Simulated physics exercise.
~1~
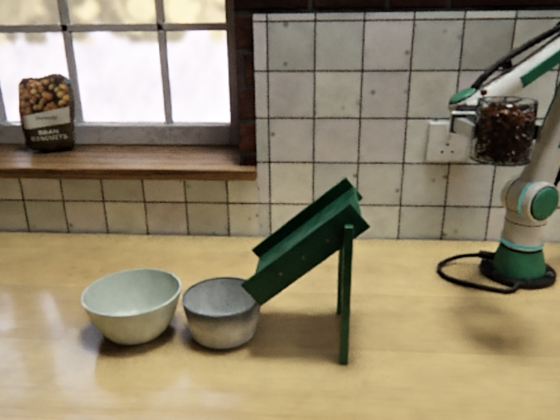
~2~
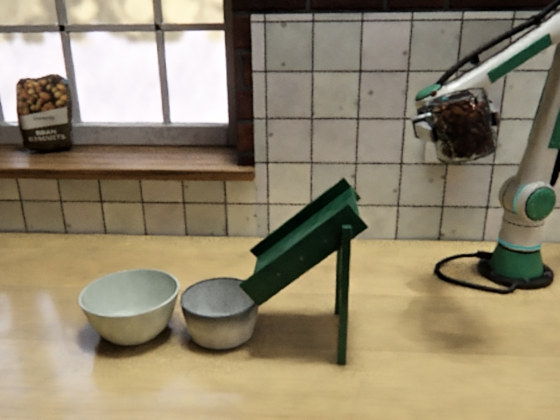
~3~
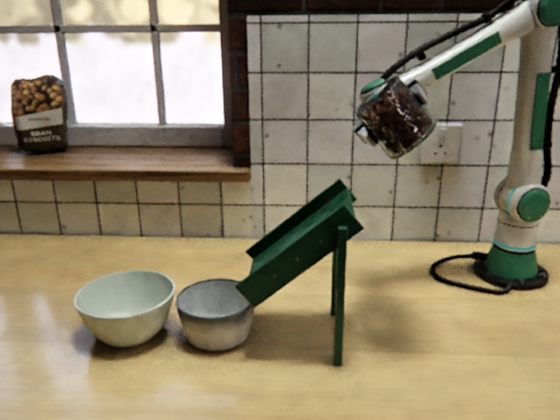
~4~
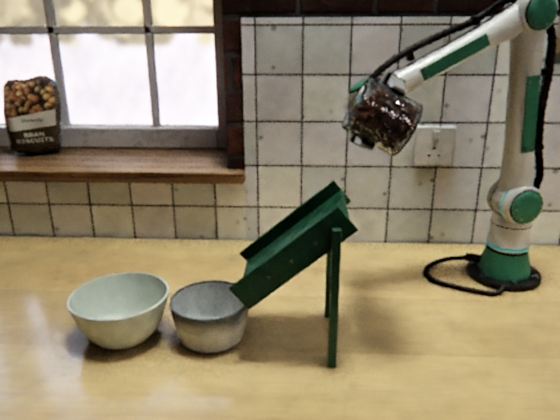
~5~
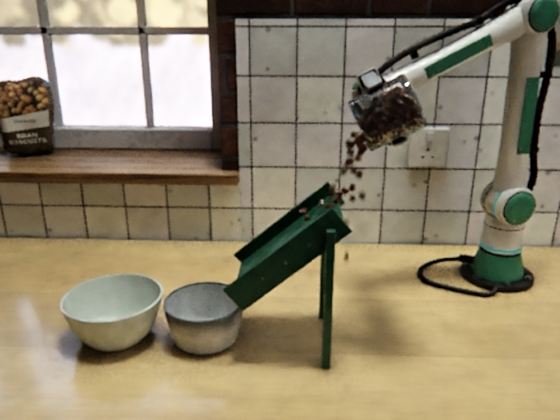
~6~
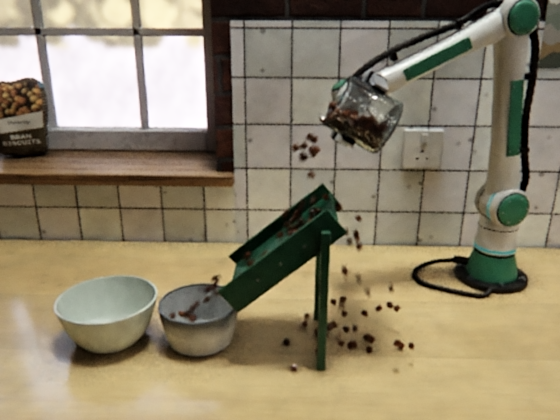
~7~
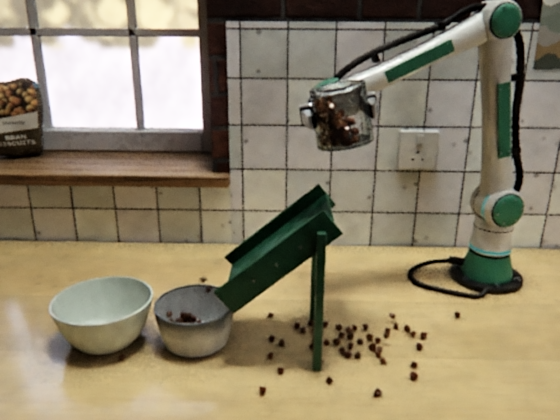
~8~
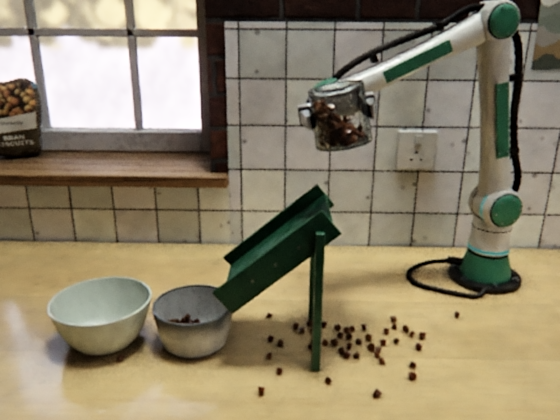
A robot arm swung a clear container of brown pellets left and tipped it over a green chute, sending some sliding into the smaller grey bowl while others scattered across the counter, then straightened it with plenty still inside; the pale green bowl appeared empty.
